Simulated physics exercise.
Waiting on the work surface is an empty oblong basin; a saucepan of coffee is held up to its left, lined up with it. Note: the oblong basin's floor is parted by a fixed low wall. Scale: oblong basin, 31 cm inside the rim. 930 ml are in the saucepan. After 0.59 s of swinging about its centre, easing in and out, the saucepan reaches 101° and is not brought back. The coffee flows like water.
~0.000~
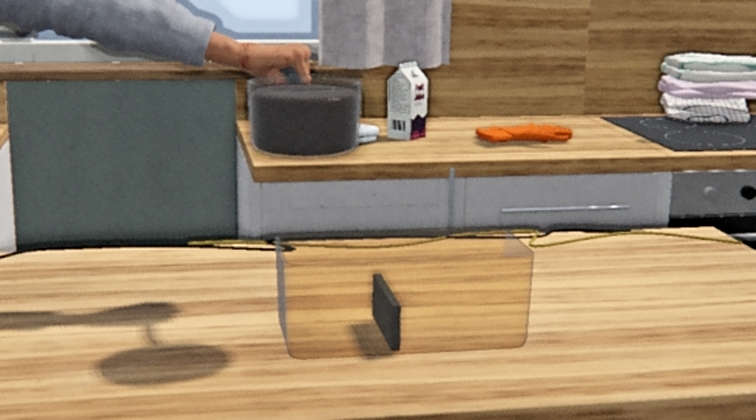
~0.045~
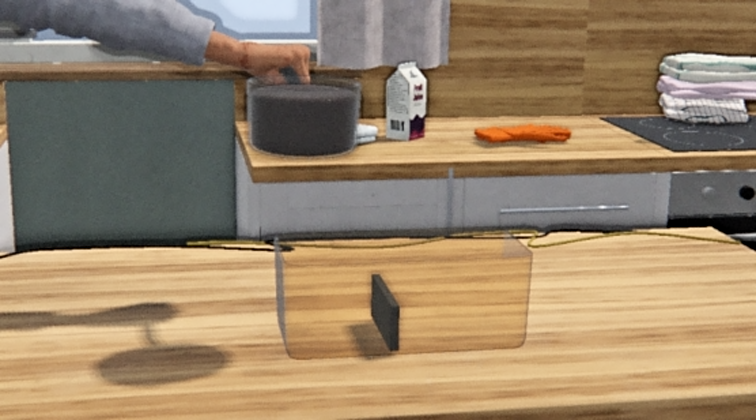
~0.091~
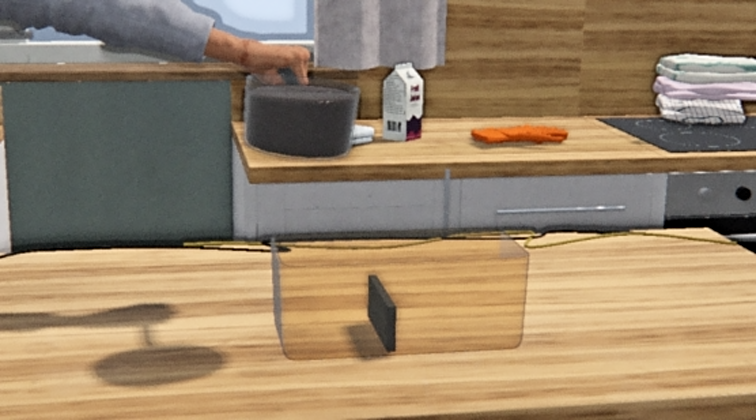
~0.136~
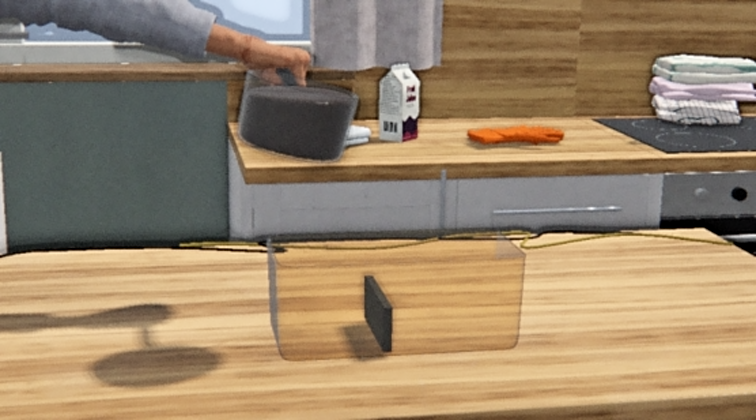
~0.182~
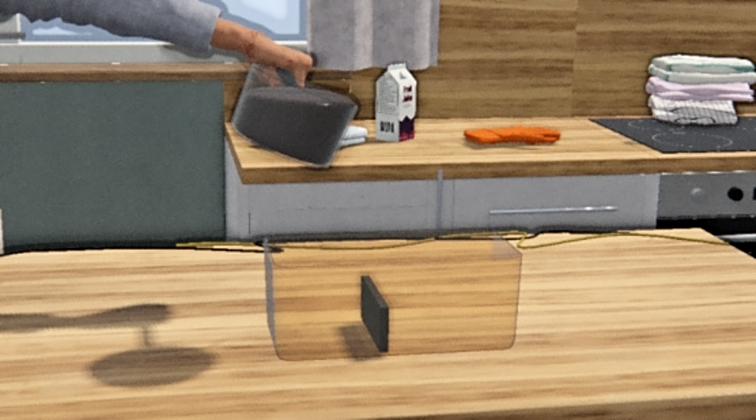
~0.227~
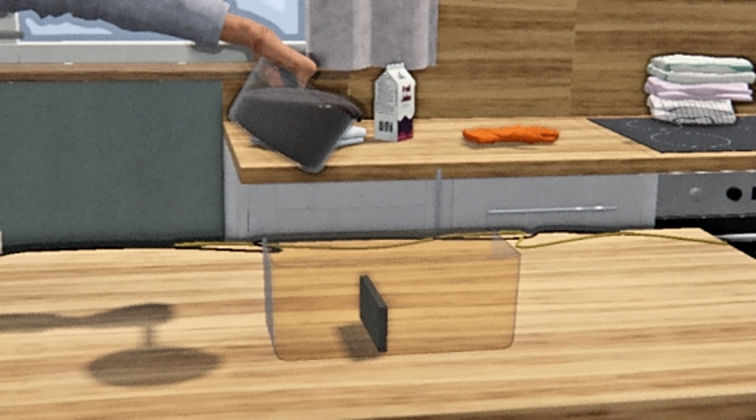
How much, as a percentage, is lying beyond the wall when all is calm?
Around 87 per cent lies beyond the wall.
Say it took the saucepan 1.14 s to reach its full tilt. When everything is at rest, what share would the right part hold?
Estimate: Close to 85 per cent.
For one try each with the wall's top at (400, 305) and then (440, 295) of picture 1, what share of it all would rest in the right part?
70 % and 10 %.
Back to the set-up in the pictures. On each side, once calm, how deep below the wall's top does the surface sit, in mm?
Roughly 54 mm on the left side and roughly 26 mm on the right.
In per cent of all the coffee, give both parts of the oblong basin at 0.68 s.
I'd put the left at some 6 and the right at some 74.
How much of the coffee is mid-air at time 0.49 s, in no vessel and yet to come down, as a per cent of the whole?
At that moment, about 46 percent.
After 0.49 s the tilt is 93° and 36 per cent is still to pour, 0 is left of the wall and 17 right of it.
After 0.68 s the tilt is 101° and 9 per cent is still to pour, 6 is left of the wall and 74 right of it.
After 0.87 s the tilt is 101° and 2 per cent is still to pour, 10 is left of the wall and 84 right of it.
After 1.09 s the tilt is 101° and 0 per cent is still to pour, 11 is left of the wall and 87 right of it.
In the end 12 per cent lies left of the wall, 87 right of it and 1 outside.
